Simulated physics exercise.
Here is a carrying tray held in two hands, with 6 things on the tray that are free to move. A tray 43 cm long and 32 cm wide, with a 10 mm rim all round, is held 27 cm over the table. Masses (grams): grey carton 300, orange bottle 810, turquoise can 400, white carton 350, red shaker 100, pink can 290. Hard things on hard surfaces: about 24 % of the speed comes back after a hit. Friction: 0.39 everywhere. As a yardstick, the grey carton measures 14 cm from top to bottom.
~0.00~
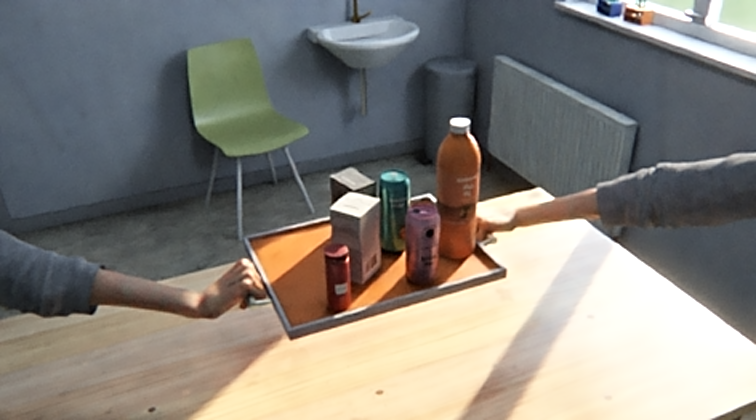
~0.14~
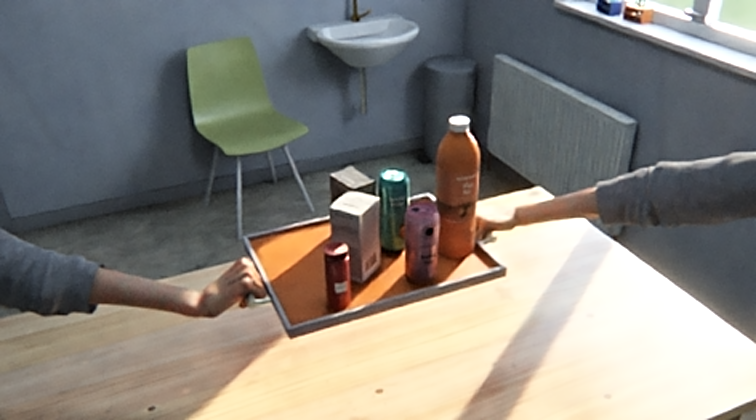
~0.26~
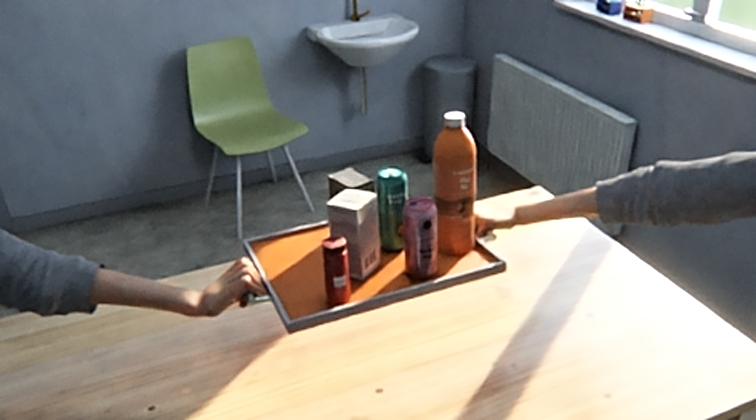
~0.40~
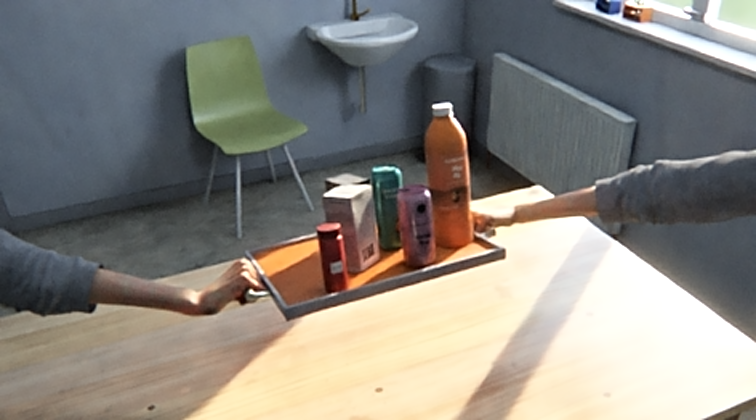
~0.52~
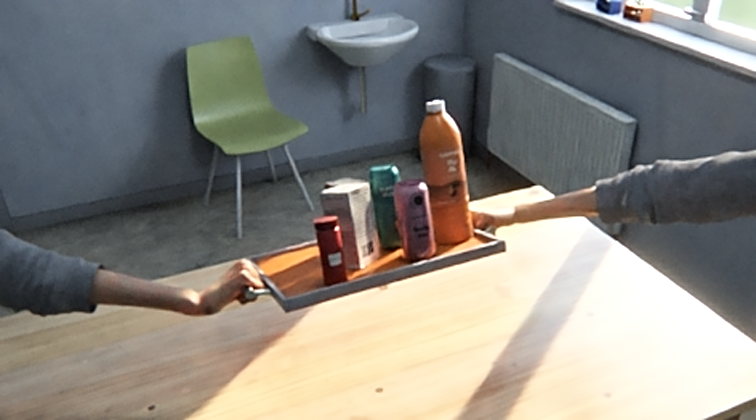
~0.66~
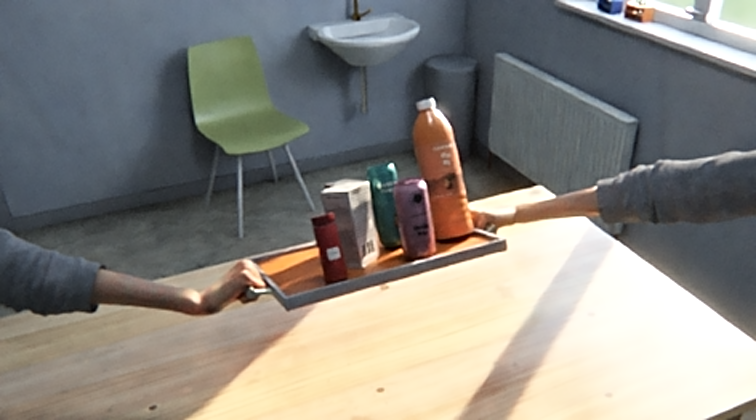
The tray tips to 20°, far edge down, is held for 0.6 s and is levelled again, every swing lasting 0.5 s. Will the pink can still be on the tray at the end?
The pink can remains on the tray.
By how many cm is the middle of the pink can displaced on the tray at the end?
About 1 cm.
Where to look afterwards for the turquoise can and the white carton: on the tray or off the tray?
The turquoise can finishes off the tray; the white carton is still on the tray.
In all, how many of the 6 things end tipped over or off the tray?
3 of them.
After 0.86 s, tray tilted 20°, far edge down; orange bottle 51° off its base; red shaker on its side; turquoise can 27° off its base.
After 1.16 s, tray tilted 20°, far edge down; orange bottle and turquoise can now off the tray; red shaker on its side; grey carton moved 3 cm.
After 1.36 s, tray tilted 16°, far edge down; red shaker on its side; white carton moved 4 cm; grey carton moved 3 cm.
After 1.56 s, tray tilted 3°, far edge down; red shaker on its side; white carton moved 4 cm; grey carton moved 3 cm.
In the end (2.2 s), off the tray, orange bottle and turquoise can; toppled on the tray, red shaker; the other 3 under 5 cm from the start. At the end, from the last picture's camera, pink can near (421, 241).
